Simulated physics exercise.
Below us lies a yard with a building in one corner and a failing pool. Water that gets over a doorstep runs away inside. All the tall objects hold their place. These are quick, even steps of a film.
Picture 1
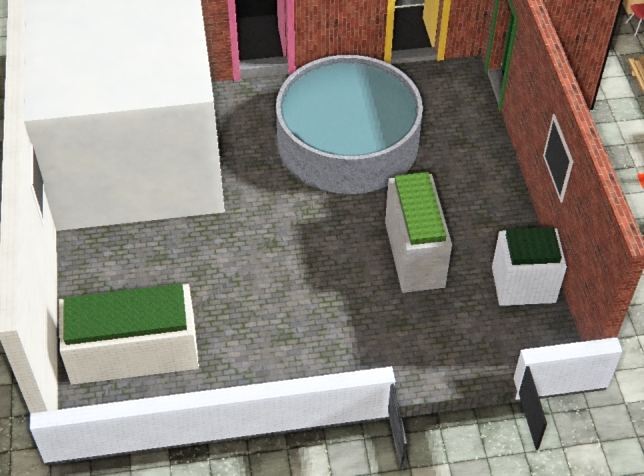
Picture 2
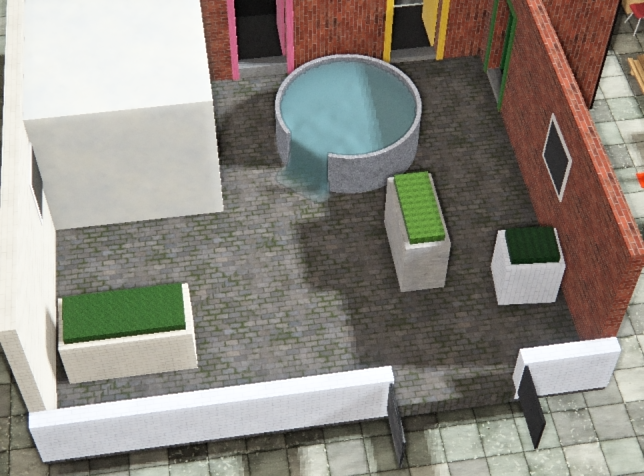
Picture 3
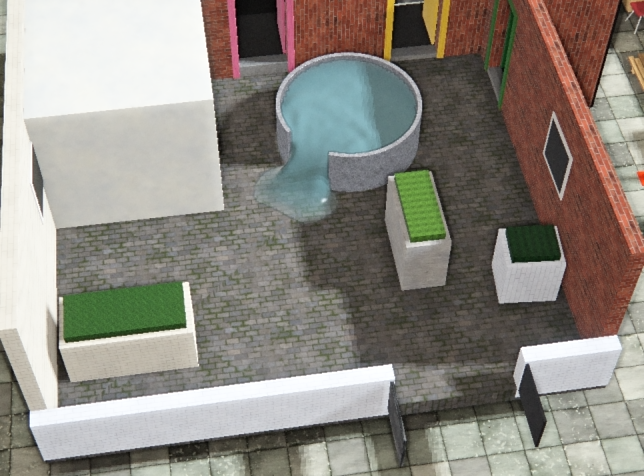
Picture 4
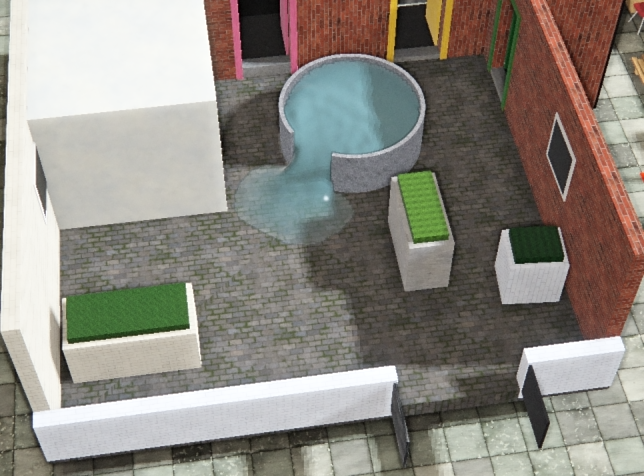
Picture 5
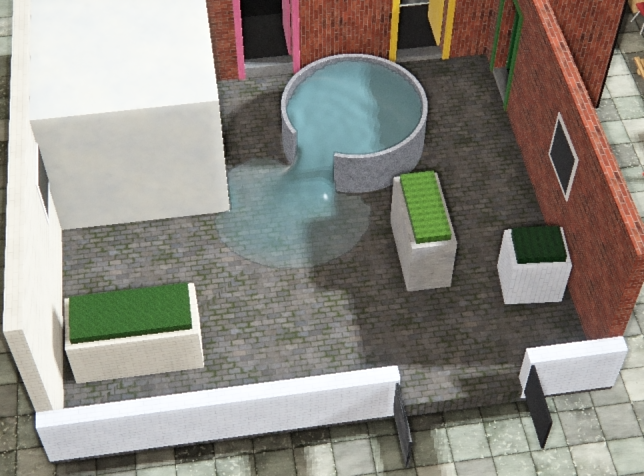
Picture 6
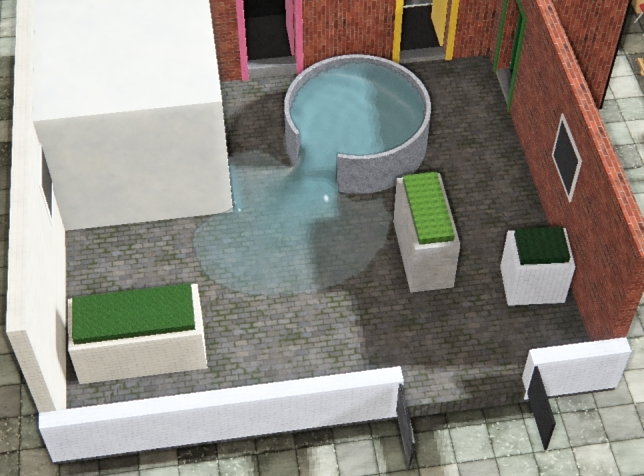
Water burst through the front of a round pool in a brick-walled yard, pouring out of a gap in its rim and spreading across the paving in a widening sheet, reaching the white block's corner.
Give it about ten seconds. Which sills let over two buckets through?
The green door stays under that; the pink door stays under that; the yellow door stays under that.
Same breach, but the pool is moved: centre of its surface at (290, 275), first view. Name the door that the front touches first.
It is the one in green.
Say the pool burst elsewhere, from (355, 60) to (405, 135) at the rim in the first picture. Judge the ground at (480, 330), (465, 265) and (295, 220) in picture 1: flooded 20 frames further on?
As listed: Covered, under water, no water.
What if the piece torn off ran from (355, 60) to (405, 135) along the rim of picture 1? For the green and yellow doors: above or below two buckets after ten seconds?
The green one passes that mark, the yellow one goes over.
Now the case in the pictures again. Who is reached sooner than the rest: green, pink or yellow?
I say the pink door.
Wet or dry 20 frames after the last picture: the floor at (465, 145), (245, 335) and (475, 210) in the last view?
One after the other: No water, awash, not flooded.
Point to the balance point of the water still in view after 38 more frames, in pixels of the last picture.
Around (283, 246).
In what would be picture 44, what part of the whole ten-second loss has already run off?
Close to 40 %.
A moment on, water covers 35 % of the floor; the green door not reached, the pink door not reached, the yellow door not reached.
Next, water covers 50 % of the floor; the green door not reached, the pink door not reached, the yellow door not reached.
Then, water covers 60 % of the floor; the green door not reached, the pink door wet at the sill, nothing in, the yellow door not reached.
Later, water covers 75 % of the floor; the green door not reached, the pink door wet at the sill, nothing in, the yellow door wet at the sill, nothing in.
In the end, water covers 95 % of the floor; the green door wet at the sill, nothing in, the pink door wet at the sill, nothing in, the yellow door wet at the sill, nothing in.
